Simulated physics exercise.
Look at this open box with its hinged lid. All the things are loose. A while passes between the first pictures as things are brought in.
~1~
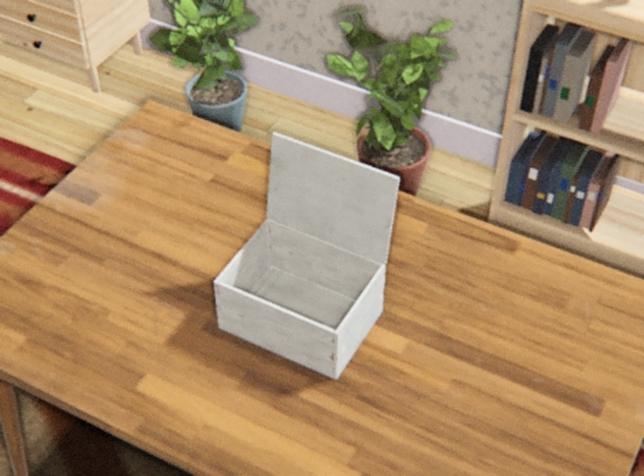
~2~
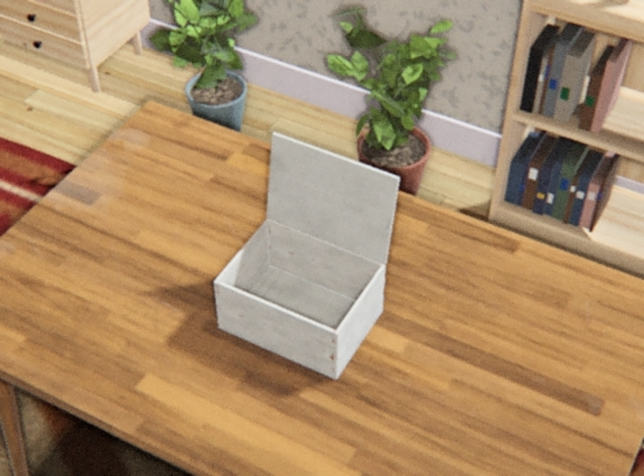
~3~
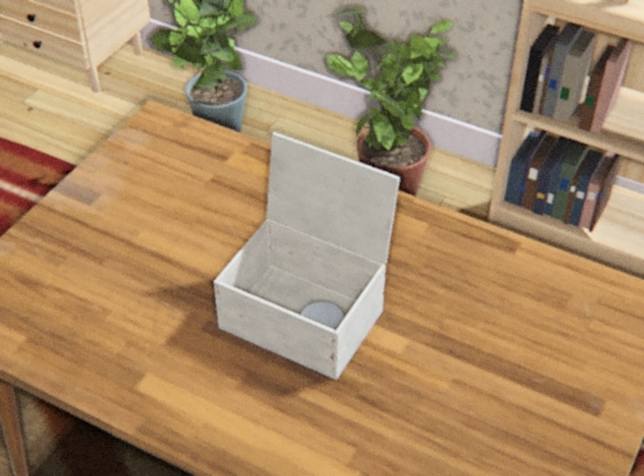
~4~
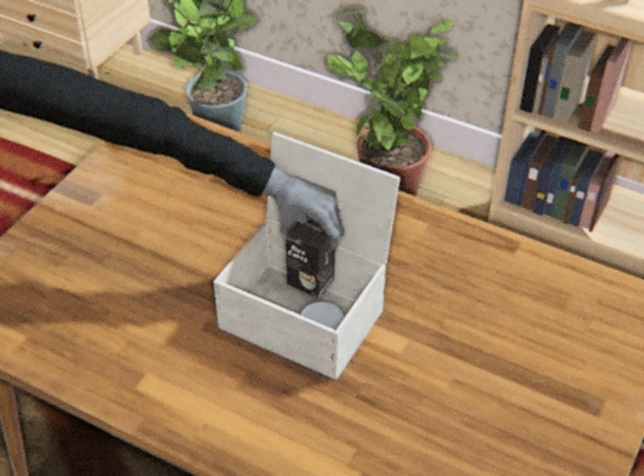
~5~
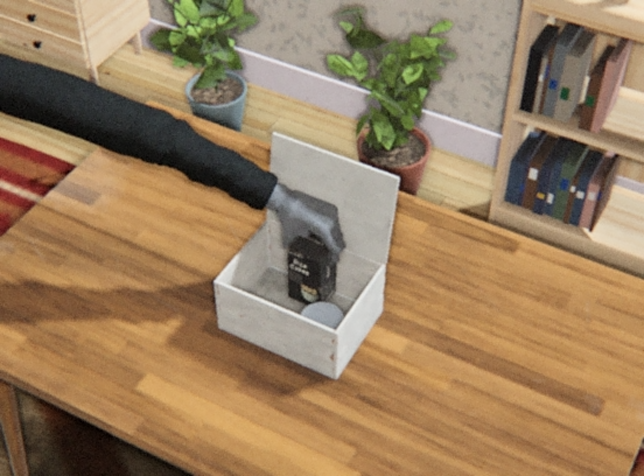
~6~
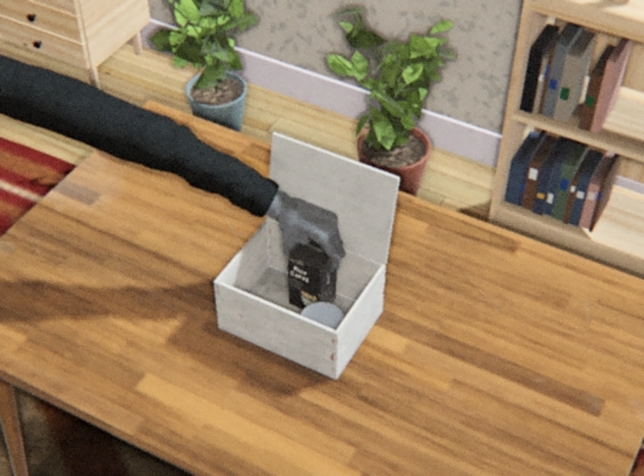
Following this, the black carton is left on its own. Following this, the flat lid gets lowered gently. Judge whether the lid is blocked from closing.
Lid does not seat.
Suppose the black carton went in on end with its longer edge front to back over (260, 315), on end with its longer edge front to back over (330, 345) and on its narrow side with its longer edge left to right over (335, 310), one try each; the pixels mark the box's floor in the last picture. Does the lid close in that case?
Lid, try 1: Propped open; try 2: Propped open; try 3: Fully down.
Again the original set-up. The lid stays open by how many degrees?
The lid sits around 40° above the rim.
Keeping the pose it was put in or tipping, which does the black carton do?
By the end the black carton has kept its angle.
Then, 1.10 s after the last picture, lid starting down.
Then, 1.40 s after the last picture, lid 76° above the rim.
Then, 1.60 s after the last picture, lid 58° above the rim.
Then, 1.70 s after the last picture, lid 46° above the rim.
At rest, lid 42° above the rim; both in place. Seen from the same camera at the end, black carton near (312, 277).
